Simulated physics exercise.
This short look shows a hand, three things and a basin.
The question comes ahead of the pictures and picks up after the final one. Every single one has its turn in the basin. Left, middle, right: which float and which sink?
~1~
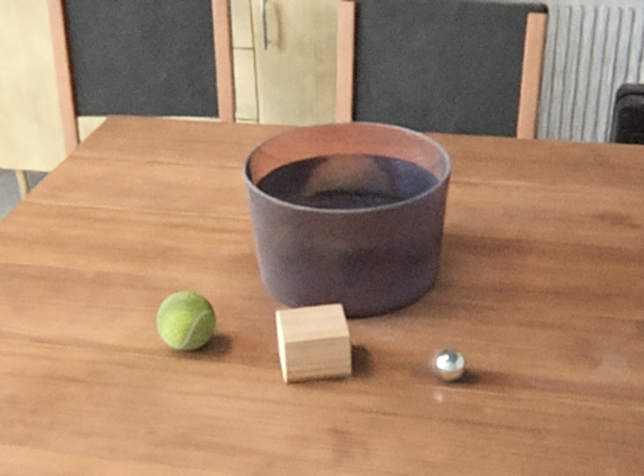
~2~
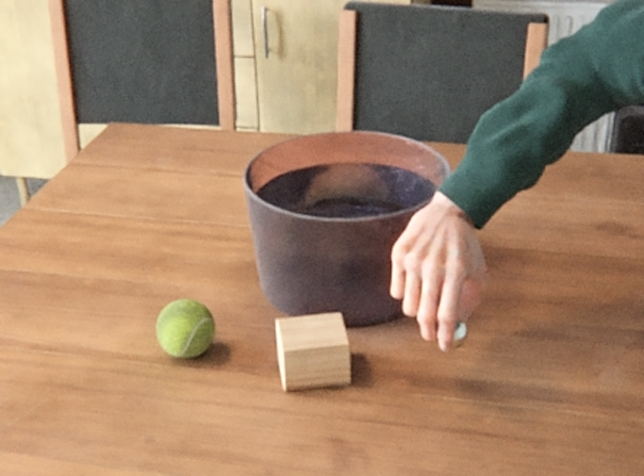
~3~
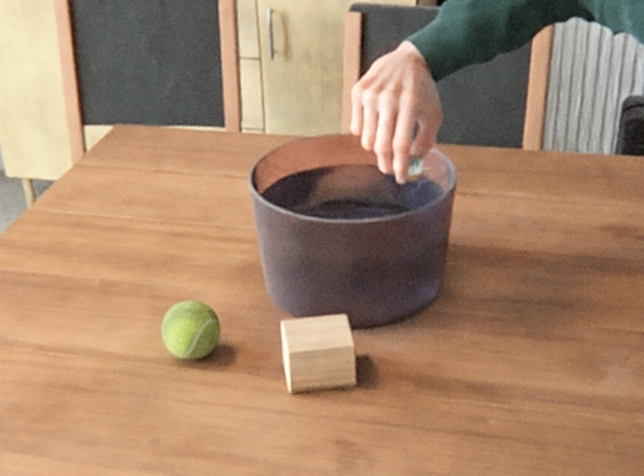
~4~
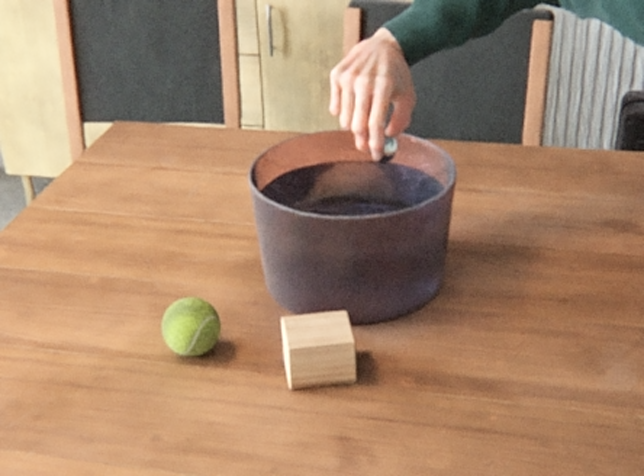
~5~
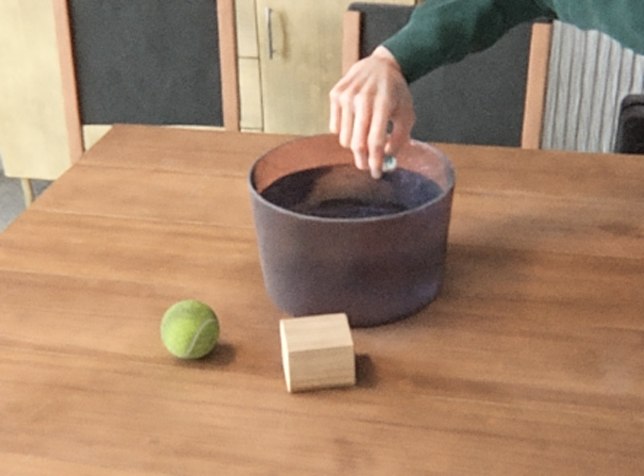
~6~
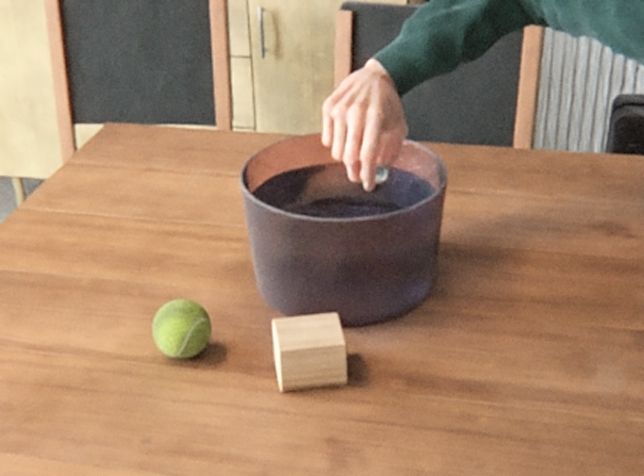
So the left holds at the top, the middle holds at the top, and the right falls to the base.
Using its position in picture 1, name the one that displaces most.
It has to be the central piece.
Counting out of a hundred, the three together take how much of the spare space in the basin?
12 per cent.
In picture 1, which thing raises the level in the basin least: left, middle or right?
Note: The far-right item.
Next, the steel ball sinks.
After that, the wooden block rides on the surface.
Finally, the tennis ball rides on the surface; afloat, tennis ball and wooden block.
